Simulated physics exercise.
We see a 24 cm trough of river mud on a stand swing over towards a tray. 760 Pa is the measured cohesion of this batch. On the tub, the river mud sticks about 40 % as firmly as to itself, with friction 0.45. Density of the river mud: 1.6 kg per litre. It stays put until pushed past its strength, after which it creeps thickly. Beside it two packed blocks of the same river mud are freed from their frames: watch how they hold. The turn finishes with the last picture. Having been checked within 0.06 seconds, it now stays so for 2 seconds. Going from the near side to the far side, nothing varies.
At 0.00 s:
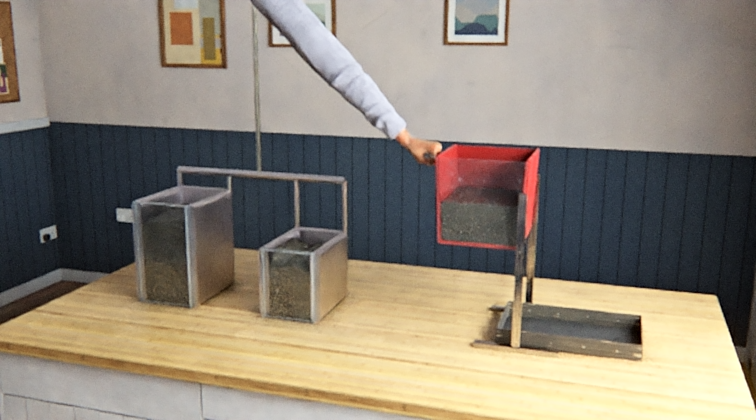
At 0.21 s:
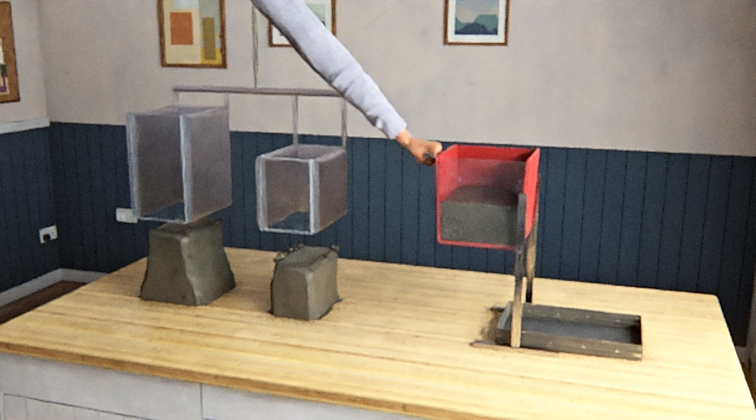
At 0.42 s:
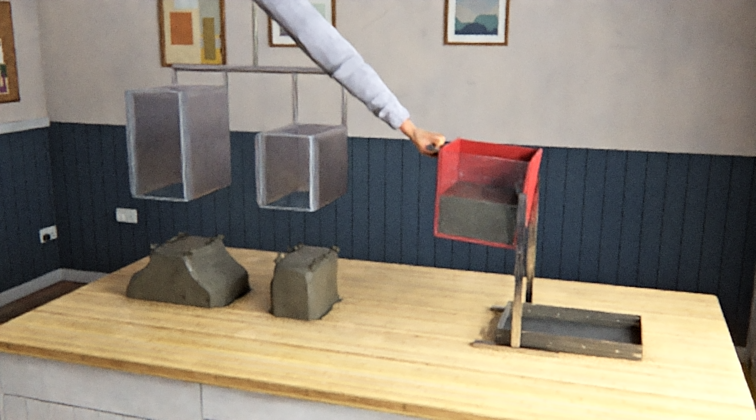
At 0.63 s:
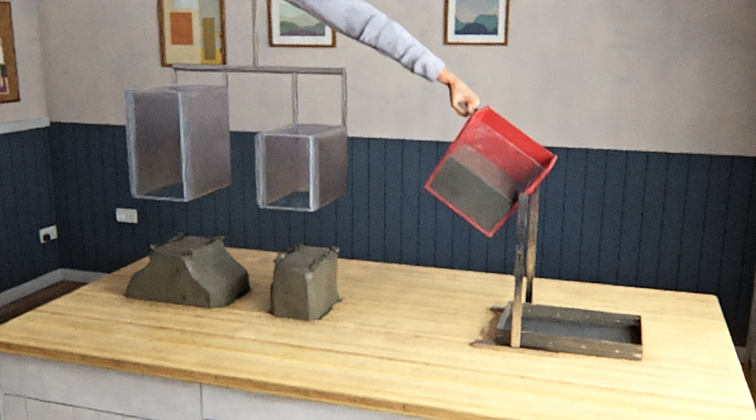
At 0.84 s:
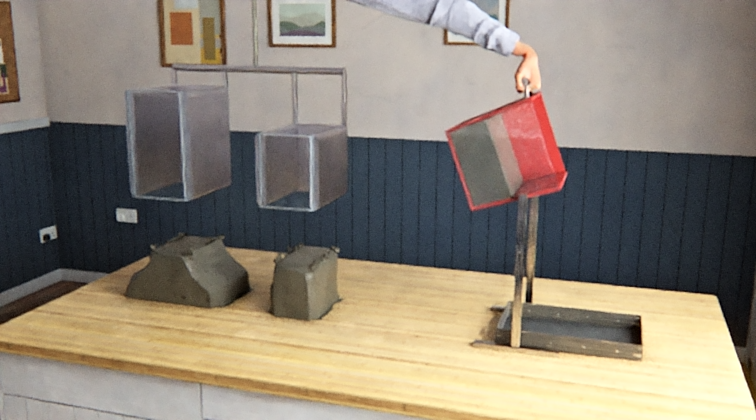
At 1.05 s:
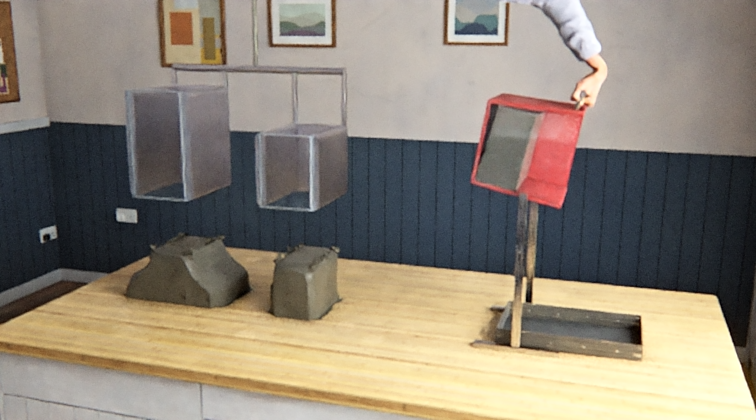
At the start, a hand grips a red tub of grey-brown mud on a stand, beside two packed clear boxes. The boxes lift off, and the left block slumps wide while the right one keeps its shape. Then the hand swings the tub rightward onto its side, the mud clinging inside.
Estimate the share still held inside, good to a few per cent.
I would say about 0 percent.
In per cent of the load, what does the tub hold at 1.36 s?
Around 65 per cent.
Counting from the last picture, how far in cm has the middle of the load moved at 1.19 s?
About 7 cm.
After 1.19 s, the tub is at 100 degrees and holds 100 %.
After 1.36 s, the tub is at 100 degrees and holds 65 %.
After 1.53 s, the tub is at 100 degrees and holds 47 %.
After 1.70 s, the tub is at 100 degrees and holds 36 %.
After 3.05 s, the tub is at 100 degrees and holds 0 %.
